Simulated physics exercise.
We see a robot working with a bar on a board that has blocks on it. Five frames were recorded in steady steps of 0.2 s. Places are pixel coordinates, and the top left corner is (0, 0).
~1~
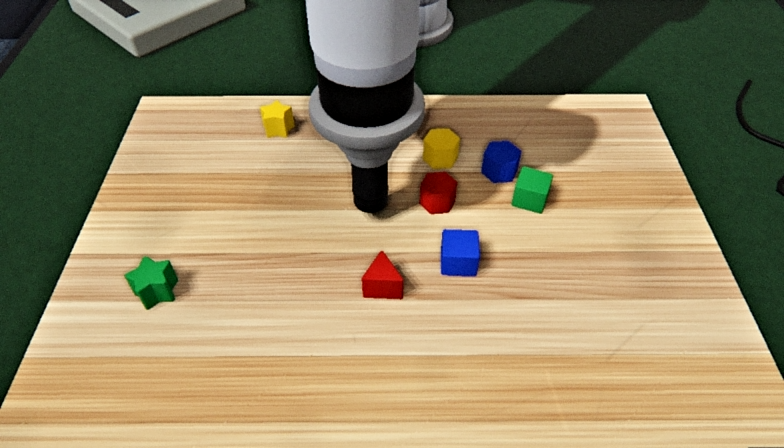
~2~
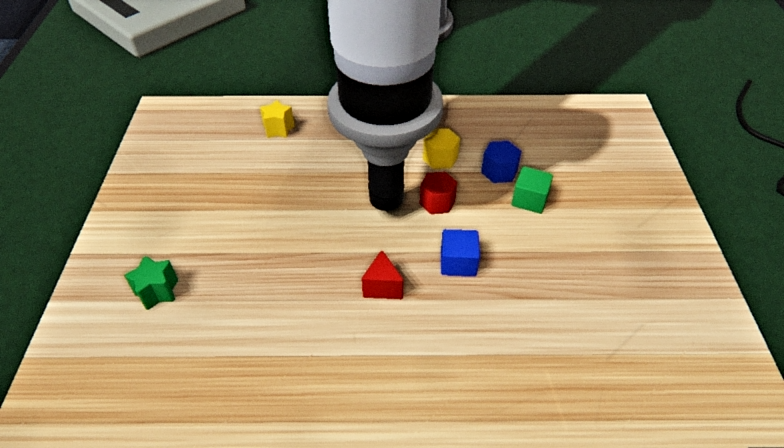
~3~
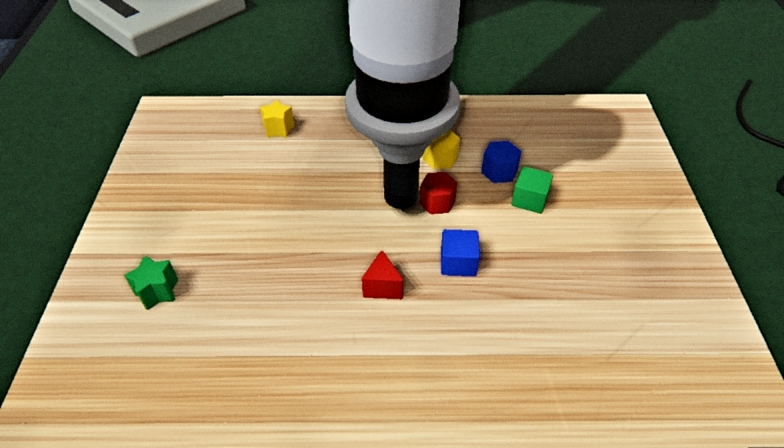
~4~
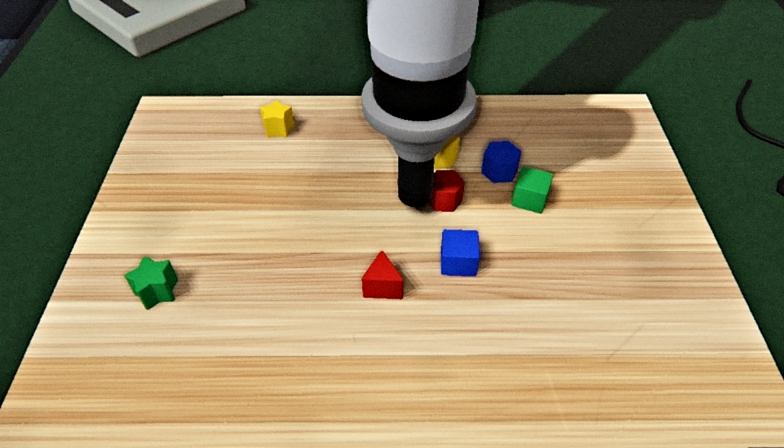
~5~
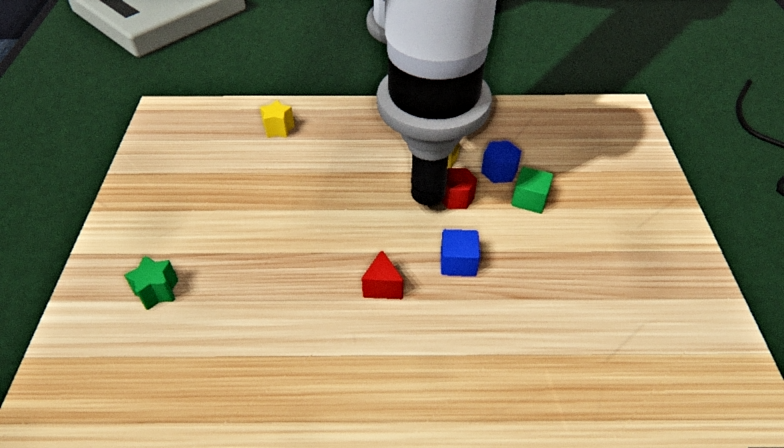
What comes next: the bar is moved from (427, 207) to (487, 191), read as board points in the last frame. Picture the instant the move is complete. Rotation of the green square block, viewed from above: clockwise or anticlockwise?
It twists clockwise.
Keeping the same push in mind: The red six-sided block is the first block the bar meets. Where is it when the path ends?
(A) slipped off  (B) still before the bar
B (still before the bar)
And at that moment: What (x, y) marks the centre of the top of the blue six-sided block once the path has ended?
Put as a pixel place, it's (519, 143).
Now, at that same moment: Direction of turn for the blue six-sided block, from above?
Viewed from above, counterclockwise.
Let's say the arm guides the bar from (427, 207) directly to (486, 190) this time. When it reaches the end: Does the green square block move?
Short answer: Yes.
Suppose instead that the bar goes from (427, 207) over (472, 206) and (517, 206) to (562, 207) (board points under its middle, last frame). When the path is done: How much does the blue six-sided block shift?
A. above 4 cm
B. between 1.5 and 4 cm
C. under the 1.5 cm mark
B - between 1.5 and 4 cm.
What follows on the original path. Halfway along, bar at (459, 186); red six-sided block at (490, 171); blue six-sided block at (506, 150).
At the end, bar at (489, 178); yellow six-sided block still; red six-sided block at (521, 165); blue six-sided block at (519, 143), turned 45° anticlockwise; green square block at (547, 180), turned 20° clockwise.
